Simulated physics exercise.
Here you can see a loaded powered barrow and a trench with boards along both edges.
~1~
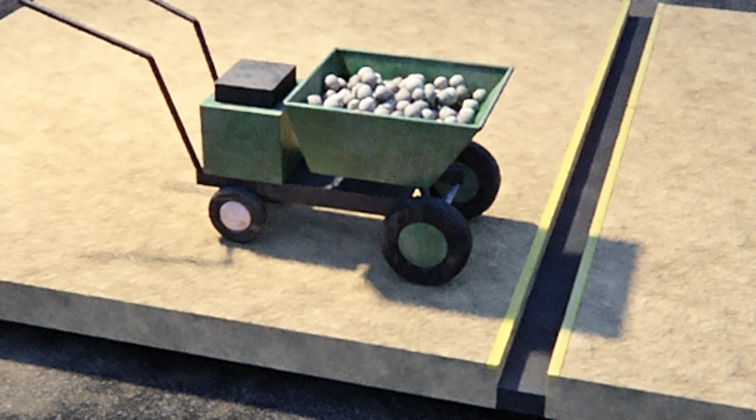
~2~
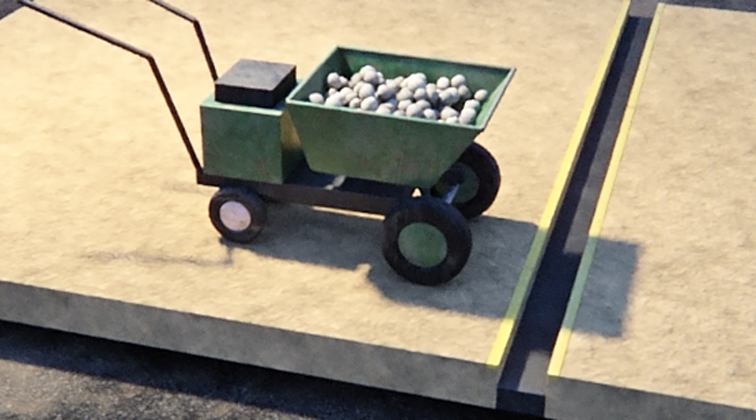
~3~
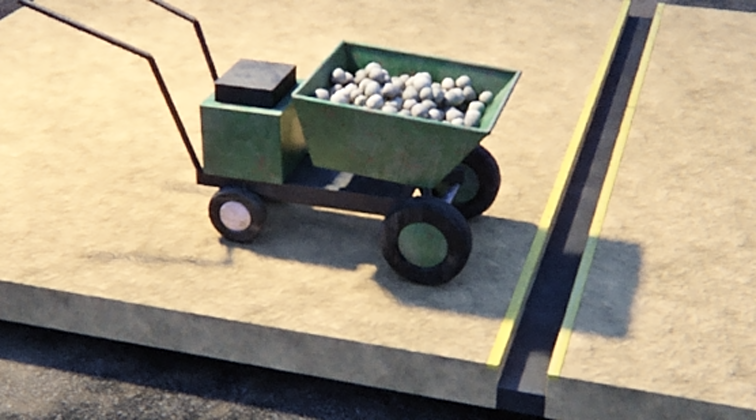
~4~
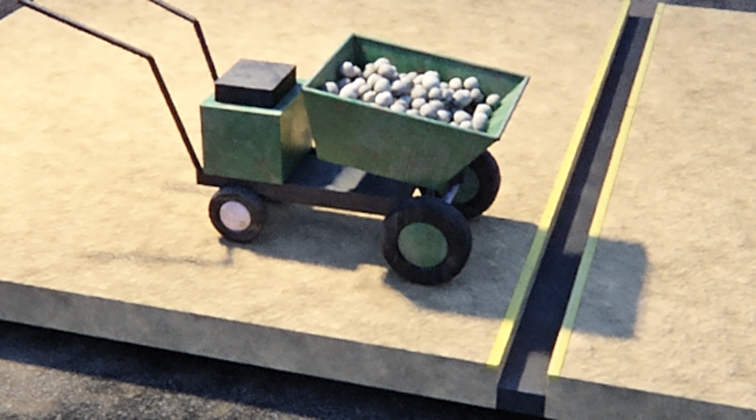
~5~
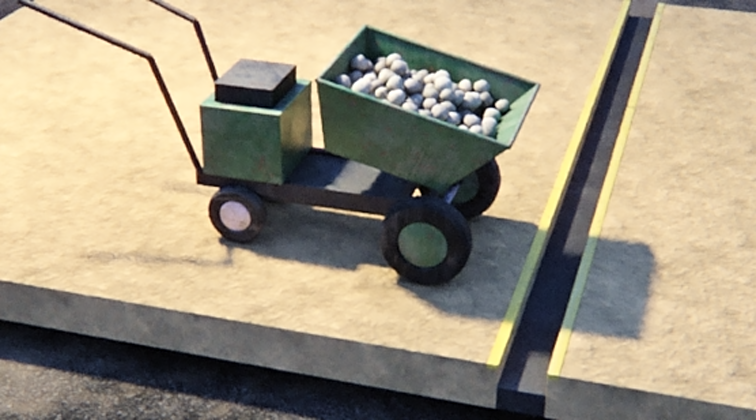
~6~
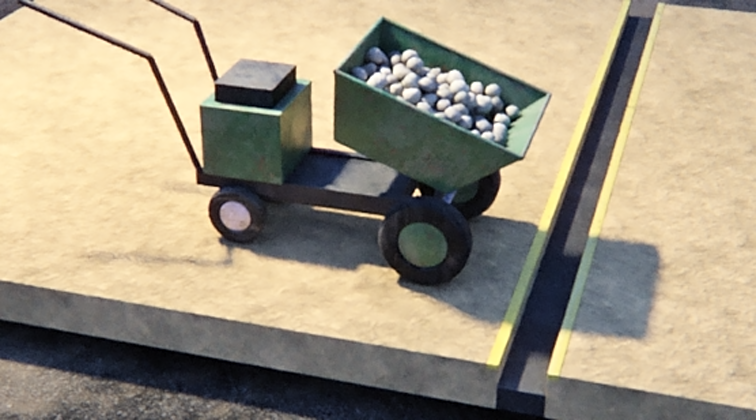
On a pale slab beside a narrow trench, a green barrow's pebble-filled skip tilts to the right.
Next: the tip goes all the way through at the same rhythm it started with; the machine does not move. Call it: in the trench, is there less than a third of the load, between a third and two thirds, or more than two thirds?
Less than a third of the load is in the trench.
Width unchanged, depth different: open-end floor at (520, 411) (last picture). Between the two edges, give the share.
The share would be close to 0 percent.
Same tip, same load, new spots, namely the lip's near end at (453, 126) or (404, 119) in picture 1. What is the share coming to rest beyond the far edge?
The first position yields around 50 per cent; the second yields around 20 per cent.
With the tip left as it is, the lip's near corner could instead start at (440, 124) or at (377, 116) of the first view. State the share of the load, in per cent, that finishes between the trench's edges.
First try: Some 40 %; second try: 30 %.
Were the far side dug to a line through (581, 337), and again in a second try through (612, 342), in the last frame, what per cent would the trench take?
Lab note: Try one about 20 %, try two about 60 %.
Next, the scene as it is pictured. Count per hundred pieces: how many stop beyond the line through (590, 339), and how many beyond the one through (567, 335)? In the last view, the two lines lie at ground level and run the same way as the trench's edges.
Result, first then second: 60 %, 70 %.
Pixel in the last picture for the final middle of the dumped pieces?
Roughly at pixel (635, 267).
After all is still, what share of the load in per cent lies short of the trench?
That share comes out near 0 in a hundred.
Just after the last frame, skip tipped steeply; every one in the skip.
A moment on, skip tipped right over; the larger part in the skip; roughly a quarter beyond it; just a few falling.
Further on, skip tipped right over; roughly a quarter in the skip; just a few in or heaped over the trench; roughly two thirds beyond it.
When it is over, skip tipped right over; roughly a quarter in the skip; about a tenth in or heaped over the trench; roughly two thirds beyond it.
